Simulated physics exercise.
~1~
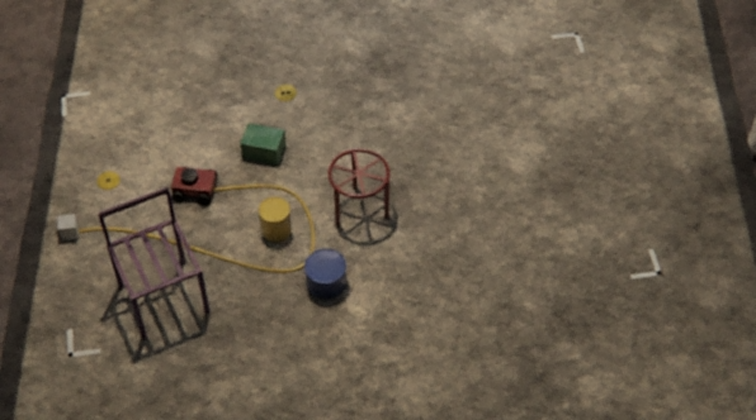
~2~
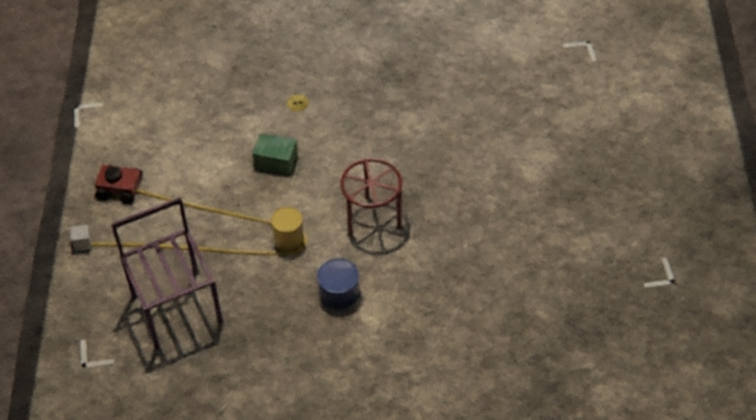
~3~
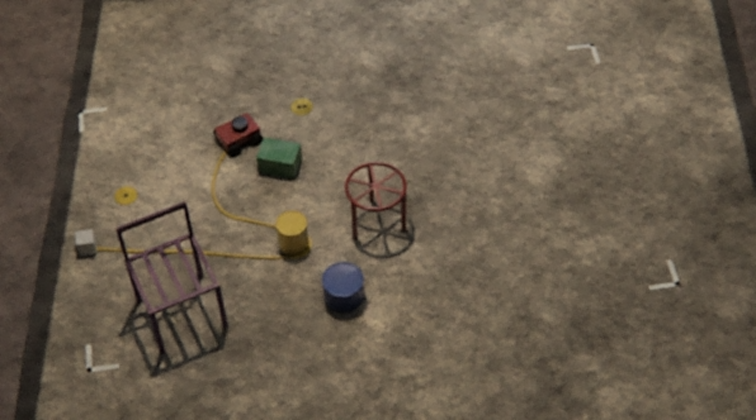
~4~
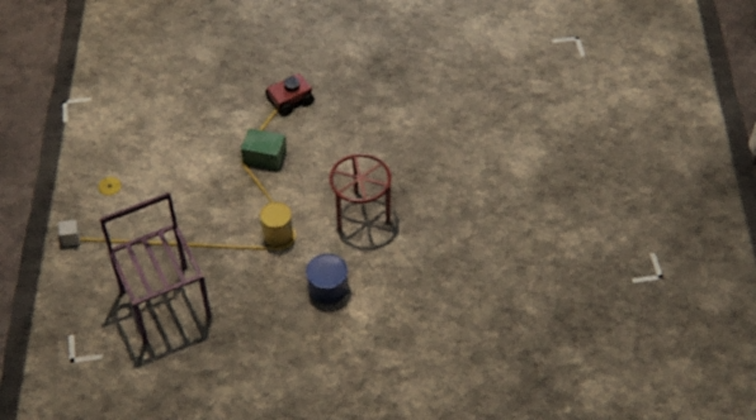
On the floor, a red cart pulls its yellow lead left, then up past the crate.
